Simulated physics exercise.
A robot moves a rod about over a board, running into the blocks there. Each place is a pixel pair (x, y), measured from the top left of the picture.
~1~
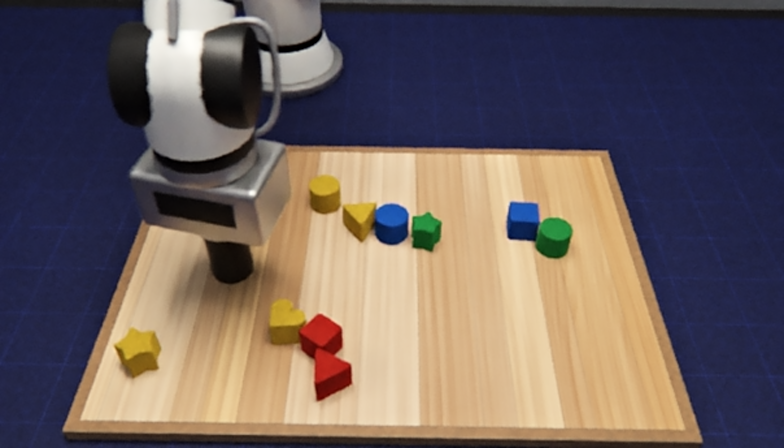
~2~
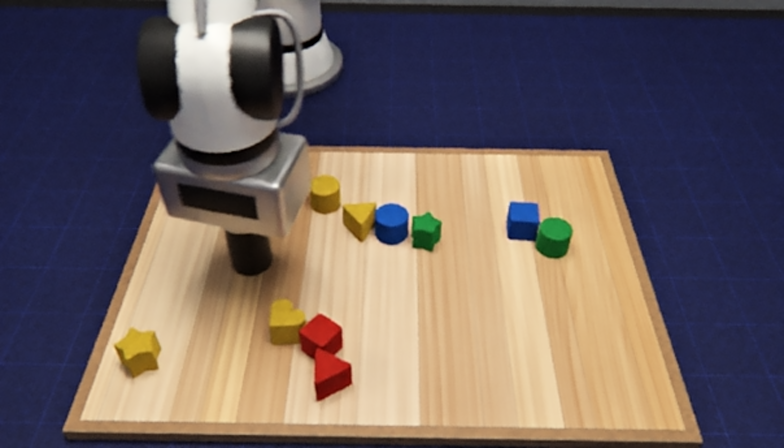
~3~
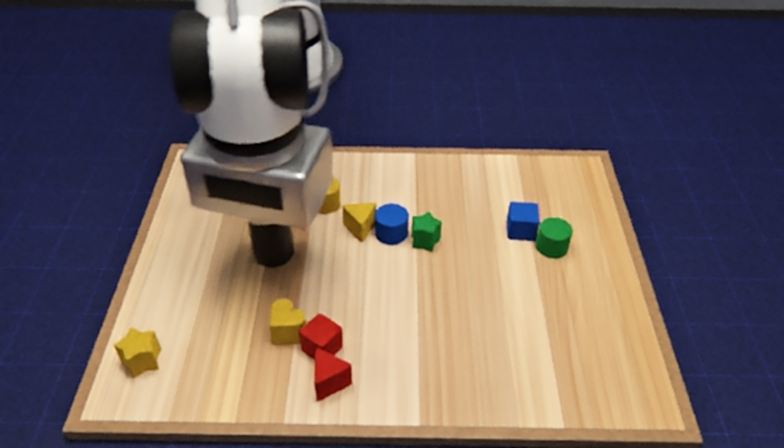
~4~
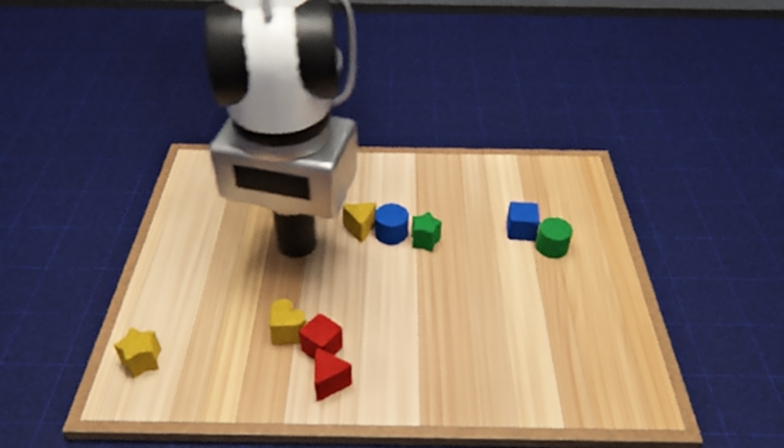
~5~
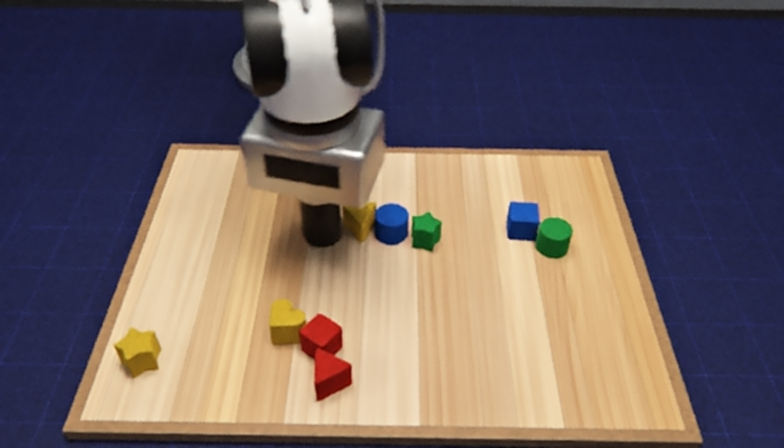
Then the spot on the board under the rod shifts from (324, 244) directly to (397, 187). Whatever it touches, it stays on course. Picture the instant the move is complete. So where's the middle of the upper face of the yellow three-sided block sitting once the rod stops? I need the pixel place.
The centre of its top face lies at (410, 187).
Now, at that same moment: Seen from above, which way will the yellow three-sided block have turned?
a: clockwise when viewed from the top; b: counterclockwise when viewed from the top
Option a.
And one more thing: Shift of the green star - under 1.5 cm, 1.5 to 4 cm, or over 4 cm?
Within 1.5 cm.
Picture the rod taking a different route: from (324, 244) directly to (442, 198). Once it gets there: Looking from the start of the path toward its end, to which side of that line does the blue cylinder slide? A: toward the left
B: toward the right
It's B.
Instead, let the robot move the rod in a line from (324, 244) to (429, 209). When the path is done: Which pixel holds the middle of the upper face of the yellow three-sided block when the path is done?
Just about (435, 171).
On the path given first. One third of the way, rod (348, 213); yellow three-sided block (377, 200), turned 25° clockwise.
Two thirds of the way, rod (374, 193); yellow three-sided block (402, 189), turned 55° clockwise; blue cylinder (395, 214).
At the end, rod (397, 176); yellow cylinder in place; yellow three-sided block (410, 187), turned 80° clockwise; blue cylinder (395, 214); green star in place.
